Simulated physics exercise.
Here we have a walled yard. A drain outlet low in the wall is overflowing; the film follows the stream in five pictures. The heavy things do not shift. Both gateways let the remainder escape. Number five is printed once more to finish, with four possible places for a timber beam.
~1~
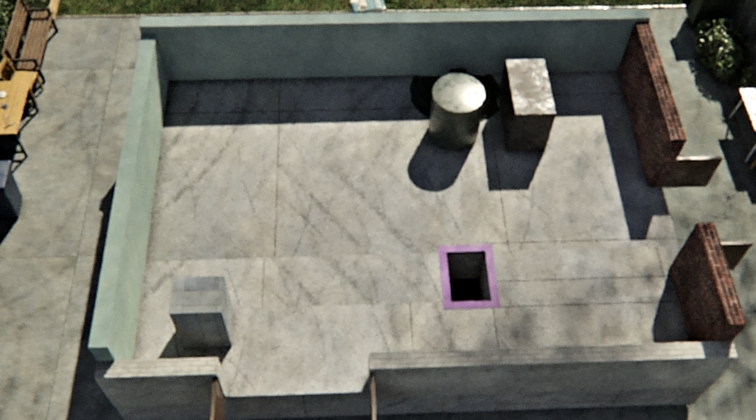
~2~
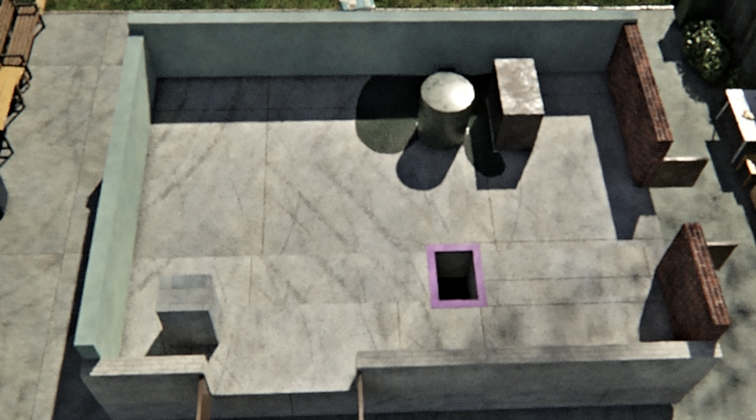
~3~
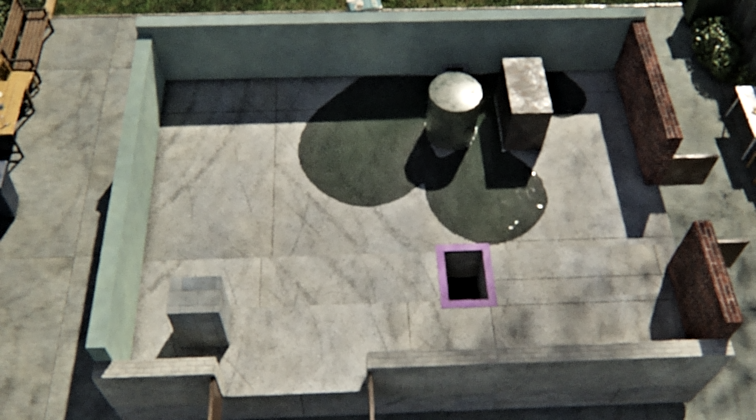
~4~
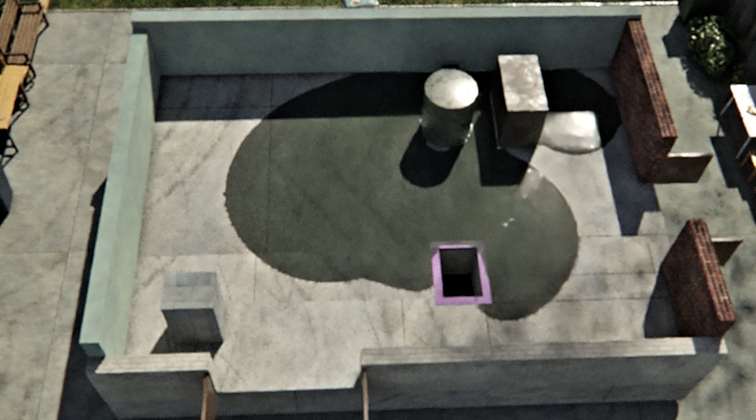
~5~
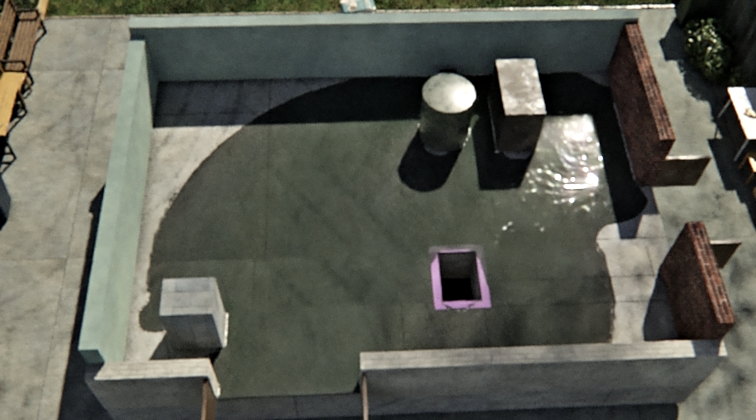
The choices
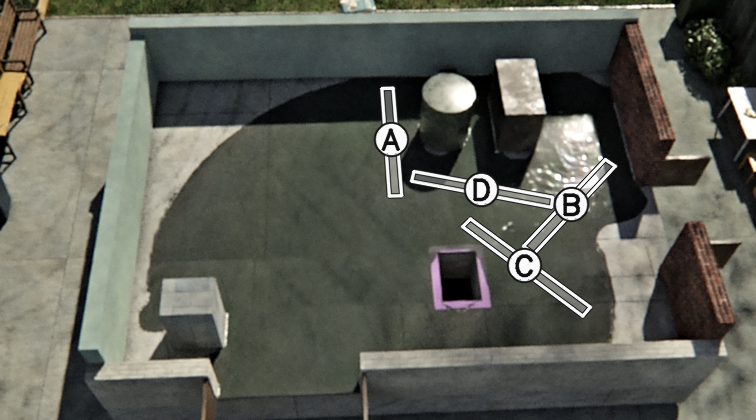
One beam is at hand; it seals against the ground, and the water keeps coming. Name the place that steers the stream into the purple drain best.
Spot A.
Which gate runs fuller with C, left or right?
The left gate.
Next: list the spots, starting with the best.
The order is A, B, C, D.
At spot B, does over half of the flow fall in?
No.
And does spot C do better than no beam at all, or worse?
Spot C is worse.
On the marked copy, A from (395, 195) to (387, 88); B from (528, 250) to (610, 162); C from (466, 222) to (586, 311); D from (412, 176) to (552, 202).
For spot A, about 46 % of the stream goes into the purple drain, about 53 % out by the gates.
For spot B, about 33 % of the stream goes into the purple drain, about 67 % out by the gates.
For spot C, about 18 % of the stream goes into the purple drain, about 82 % out by the gates.
For spot D, about 7 % of the stream goes into the purple drain, about 93 % out by the gates.
